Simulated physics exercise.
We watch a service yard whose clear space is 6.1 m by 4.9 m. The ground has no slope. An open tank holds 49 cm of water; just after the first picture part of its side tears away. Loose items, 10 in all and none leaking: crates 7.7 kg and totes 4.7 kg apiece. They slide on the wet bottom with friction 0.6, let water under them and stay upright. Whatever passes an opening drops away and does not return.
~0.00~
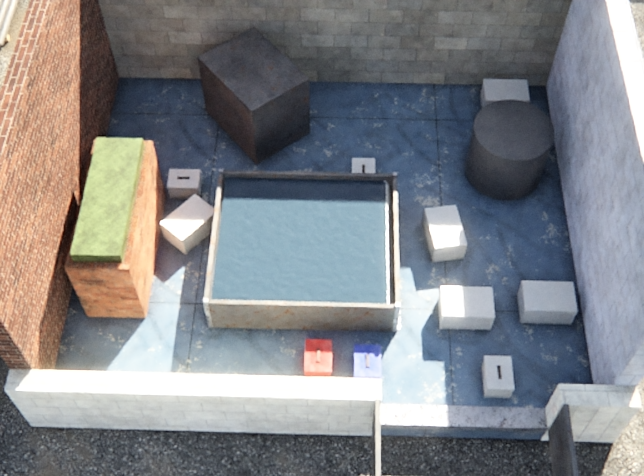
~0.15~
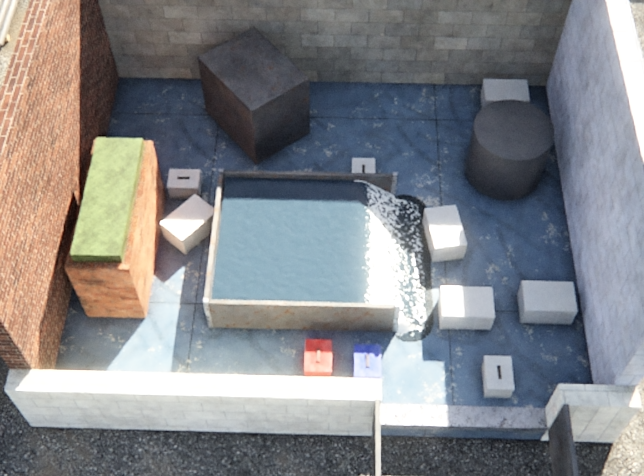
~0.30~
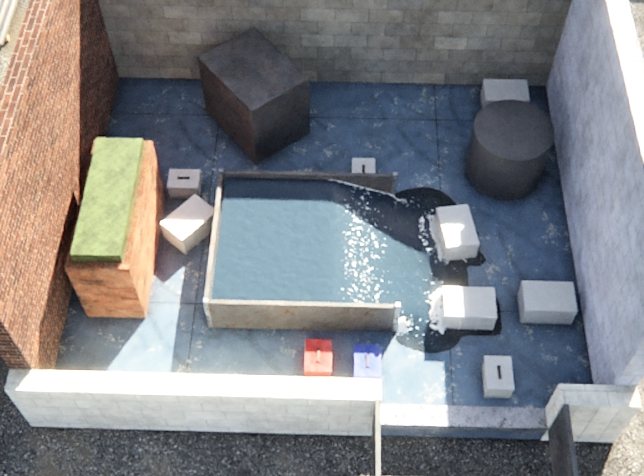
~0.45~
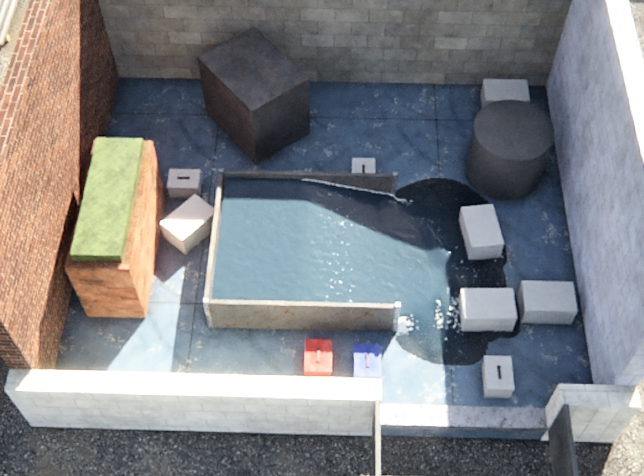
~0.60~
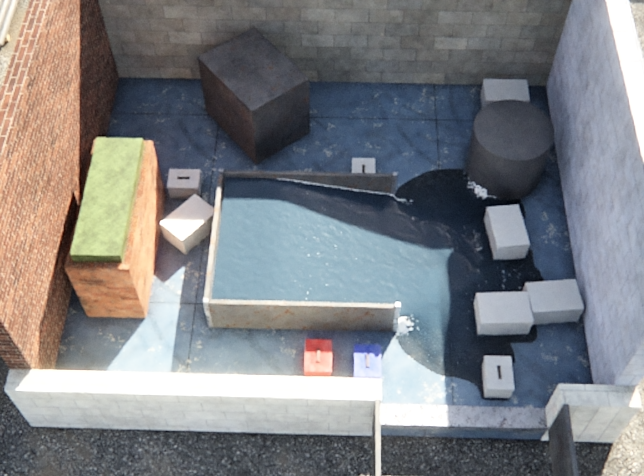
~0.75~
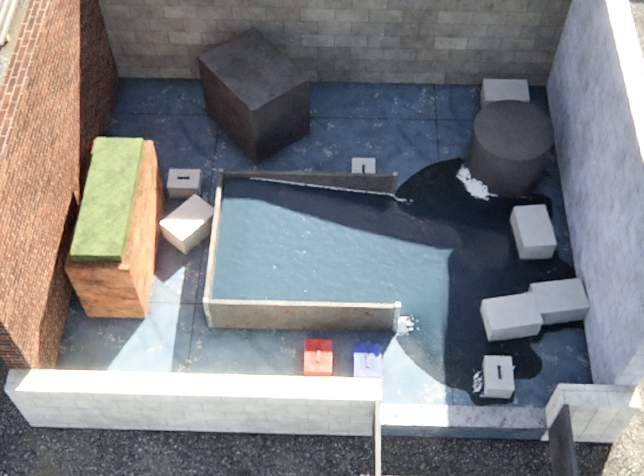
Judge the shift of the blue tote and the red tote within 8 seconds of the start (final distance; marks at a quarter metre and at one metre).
The blue tote travels far, the red tote travels far.
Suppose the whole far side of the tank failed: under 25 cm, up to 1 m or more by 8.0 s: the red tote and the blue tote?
Then the red tote holds its place, the blue tote holds its place.
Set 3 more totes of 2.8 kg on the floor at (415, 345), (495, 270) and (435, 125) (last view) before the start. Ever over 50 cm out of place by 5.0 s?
In turn: Over, past it, more.
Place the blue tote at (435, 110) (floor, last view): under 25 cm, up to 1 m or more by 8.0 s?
It travels far.
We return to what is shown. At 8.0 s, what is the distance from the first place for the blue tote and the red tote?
Roughly 250 and 200 cm.
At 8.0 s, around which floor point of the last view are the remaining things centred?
Around (304, 230).
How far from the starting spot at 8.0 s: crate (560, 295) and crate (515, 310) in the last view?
In turn: Gone out, gone out.
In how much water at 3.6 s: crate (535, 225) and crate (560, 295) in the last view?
About 19 and 17 cm.
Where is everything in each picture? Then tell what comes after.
In the first picture, the blue tote at (368, 361), on the bottom; the red tote at (318, 355) rests on the ground; 3.8 m2 under water; 0 of 10 have shifted.
In the second picture, the blue tote at (368, 361) rests on the ground; the red tote at (318, 355) rests on the ground; water covers 4.7 m2; 0 of 10 have shifted.
In the third picture, the blue tote at (368, 361) rests on the ground; the red tote at (318, 355) rests on the ground; water covers 5.4 m2; 1 of 10 have shifted.
In the fourth picture, the blue tote at (368, 361) rests on the ground; the red tote at (318, 355) rests on the ground; water covers 6.6 m2; 2 of 10 have shifted.
In the fifth picture, the blue tote at (368, 361), on the bottom; the red tote at (318, 355) rests on the ground; water covers 7.7 m2; 3 of 10 have shifted.
In the sixth picture, the blue tote at (368, 361) rests on the ground; the red tote at (318, 355), on the bottom; water covers 8.8 m2; 3 of 10 have shifted.
After 1.6 s the blue tote is near (368, 361), 0.0 m from its start, aground; the red tote is near (318, 355), 0.0 m from its start, aground; 0 of 10 are out; 3 afloat.
After 3.6 s the blue tote is near (368, 361), 0.0 m from its start, aground; the red tote is near (318, 355), 0.0 m from its start, aground; 2 of 10 are out; 3 afloat.
After 5.6 s the blue tote is near (282, 334), 1.0 m from its start, afloat; the red tote is near (240, 342), 0.9 m from its start, aground; 3 of 10 are out; 3 afloat.
After 8.0 s the blue tote is near (160, 345), 2.3 m from its start, aground; the red tote is near (141, 330), 2.0 m from its start, aground; 3 of 10 are out; 3 afloat.
